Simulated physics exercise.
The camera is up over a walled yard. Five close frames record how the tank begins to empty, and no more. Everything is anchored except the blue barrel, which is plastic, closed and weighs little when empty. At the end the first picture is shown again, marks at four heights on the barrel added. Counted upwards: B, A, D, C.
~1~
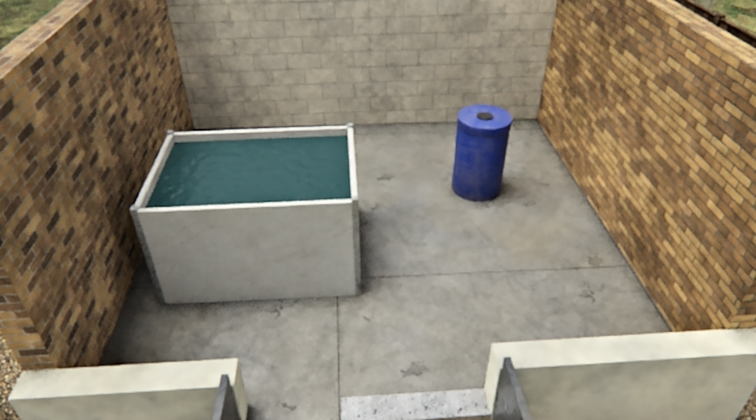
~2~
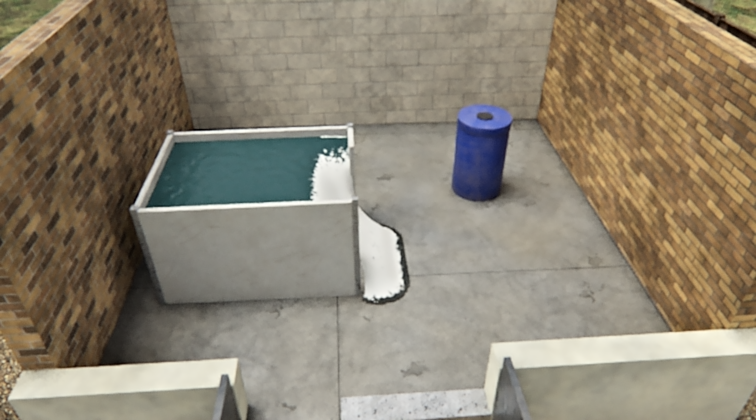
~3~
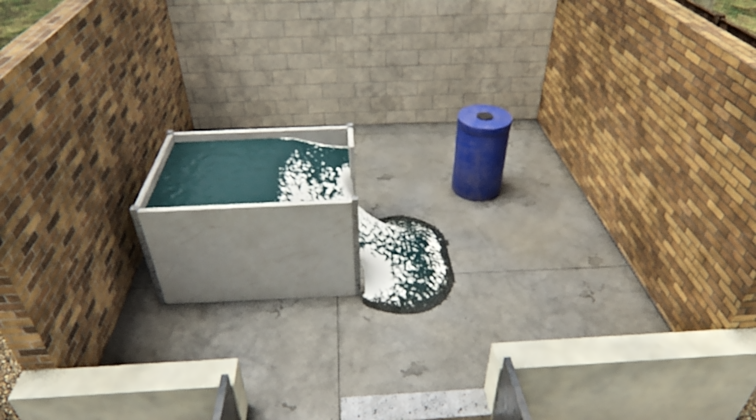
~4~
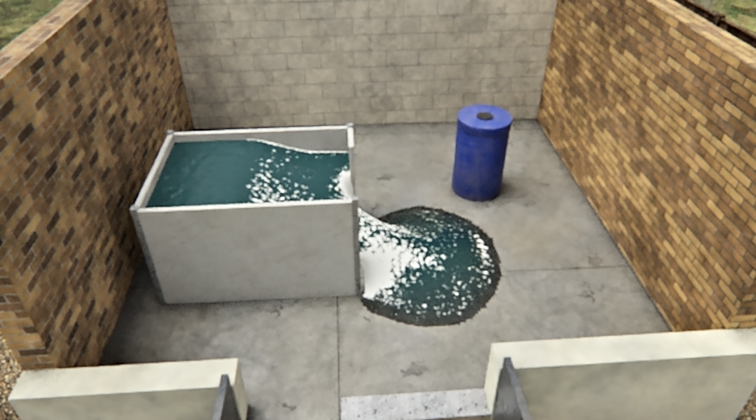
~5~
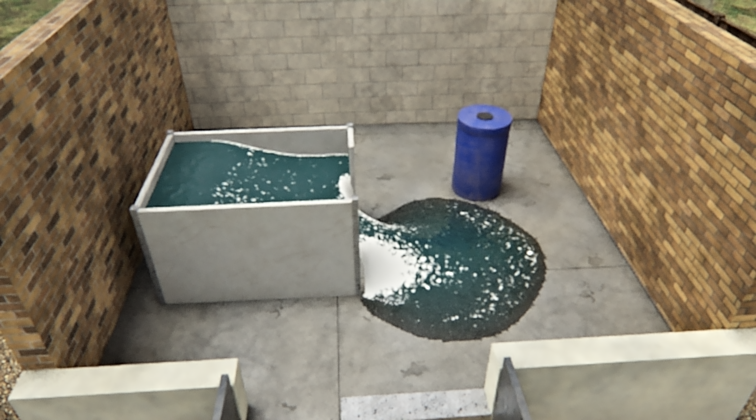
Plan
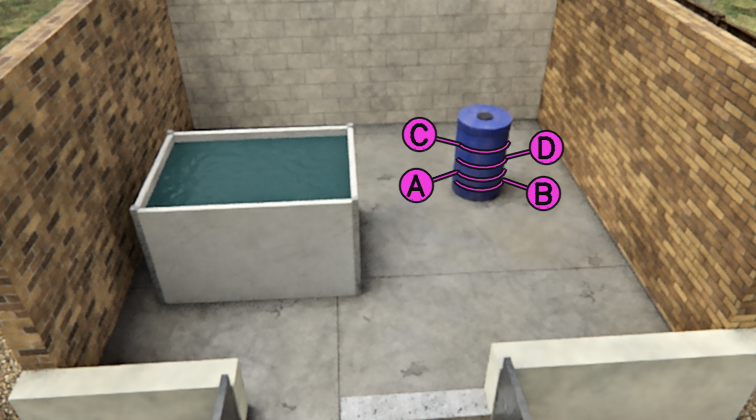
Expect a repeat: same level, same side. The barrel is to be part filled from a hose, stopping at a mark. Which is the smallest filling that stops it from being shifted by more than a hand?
Use line A.
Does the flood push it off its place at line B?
Yes, it does.
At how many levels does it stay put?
Three of them.
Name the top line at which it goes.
Here it is line B.
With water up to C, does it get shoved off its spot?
No, that is safe.
On the marked copy, A at (484, 180); B at (483, 190); C at (487, 152); D at (486, 167); from the bottom up B, A, D, C.
With A, it does not move.
With B, it is pushed about half its own width away.
With C, it does not move.
With D, it does not move.
